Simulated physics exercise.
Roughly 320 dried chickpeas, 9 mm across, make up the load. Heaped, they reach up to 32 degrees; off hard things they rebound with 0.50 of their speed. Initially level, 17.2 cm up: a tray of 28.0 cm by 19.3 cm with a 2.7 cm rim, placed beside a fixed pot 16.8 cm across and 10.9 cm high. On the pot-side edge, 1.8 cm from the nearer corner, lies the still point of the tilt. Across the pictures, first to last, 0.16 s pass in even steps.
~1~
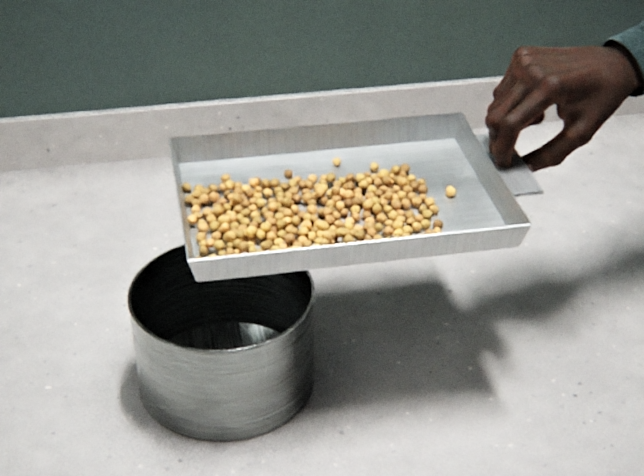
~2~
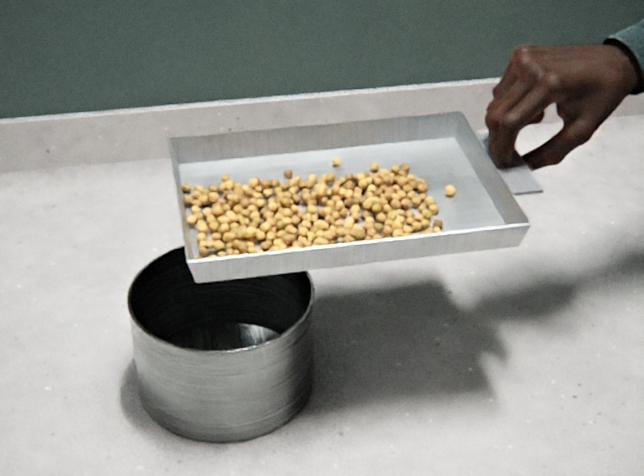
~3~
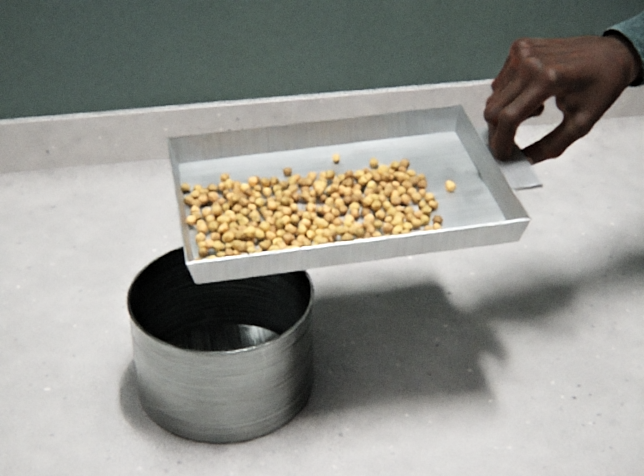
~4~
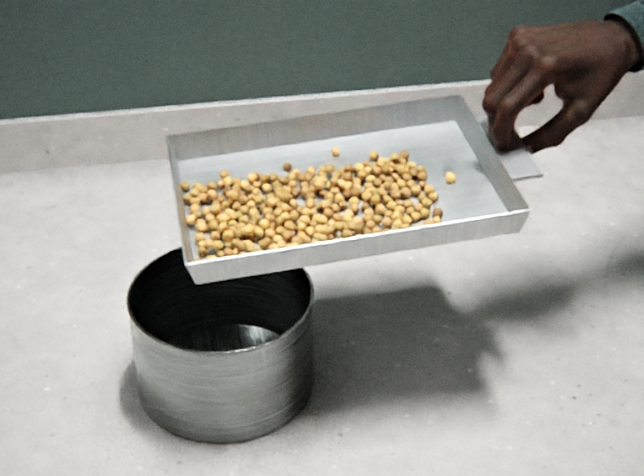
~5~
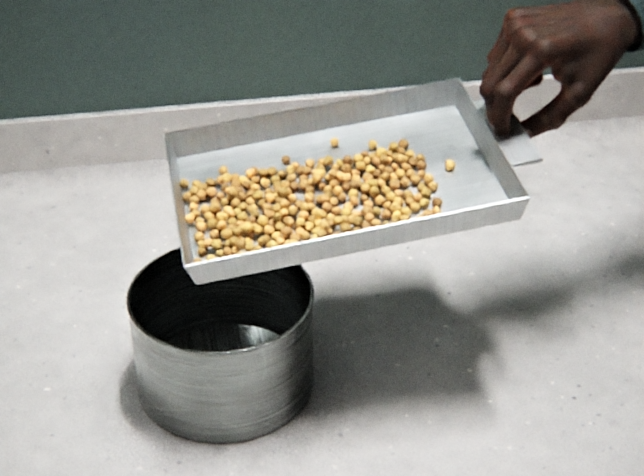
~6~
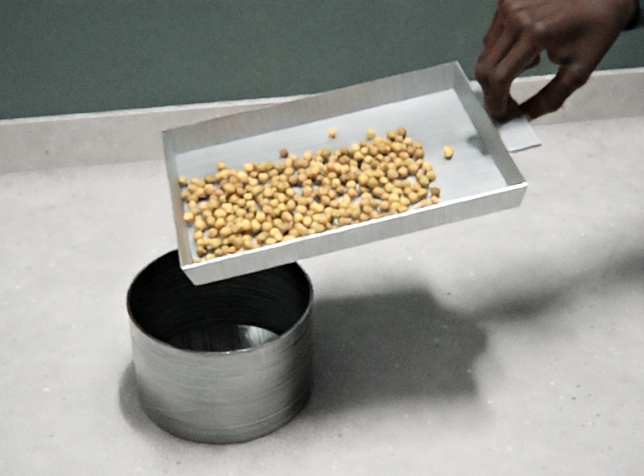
Metal tray of dried chickpeas slowly tilting above an empty round pot as a hand raises its right end.
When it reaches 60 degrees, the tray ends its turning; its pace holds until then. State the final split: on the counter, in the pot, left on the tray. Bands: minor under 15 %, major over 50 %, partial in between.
My prediction: Counter: It will come to a low fraction; pot: It will come to a low fraction; tray: It will come to more than a half.
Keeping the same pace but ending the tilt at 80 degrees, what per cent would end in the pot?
Estimate: Roughly 0 percent.
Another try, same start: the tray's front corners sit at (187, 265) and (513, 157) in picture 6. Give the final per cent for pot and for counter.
Final per cent - pot 0, counter 25.
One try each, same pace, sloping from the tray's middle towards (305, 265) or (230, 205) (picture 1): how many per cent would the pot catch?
That would be close to 0 per cent, then close to 0 per cent.
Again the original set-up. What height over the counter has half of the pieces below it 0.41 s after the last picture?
About 26 cm.
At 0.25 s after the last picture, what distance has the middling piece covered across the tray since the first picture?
Around 2 centimetres.
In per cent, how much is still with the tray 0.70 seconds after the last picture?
Some 95 per cent of the load.
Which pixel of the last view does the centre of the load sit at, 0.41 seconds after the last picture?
Estimated load position: Around (236, 167).
Then, 0.25 s after the last picture, tilt 36 degrees; the tray holds 100 %, the pot 0 %.
Then, 0.41 s after the last picture, tilt 52 degrees; the tray holds 100 %, the pot 0 %.
Then, 0.70 s after the last picture, tilt 60 degrees; the tray holds 95 %, the pot 0 %.
In the end, counter 5 %, pot 0 %, tray 95 %.
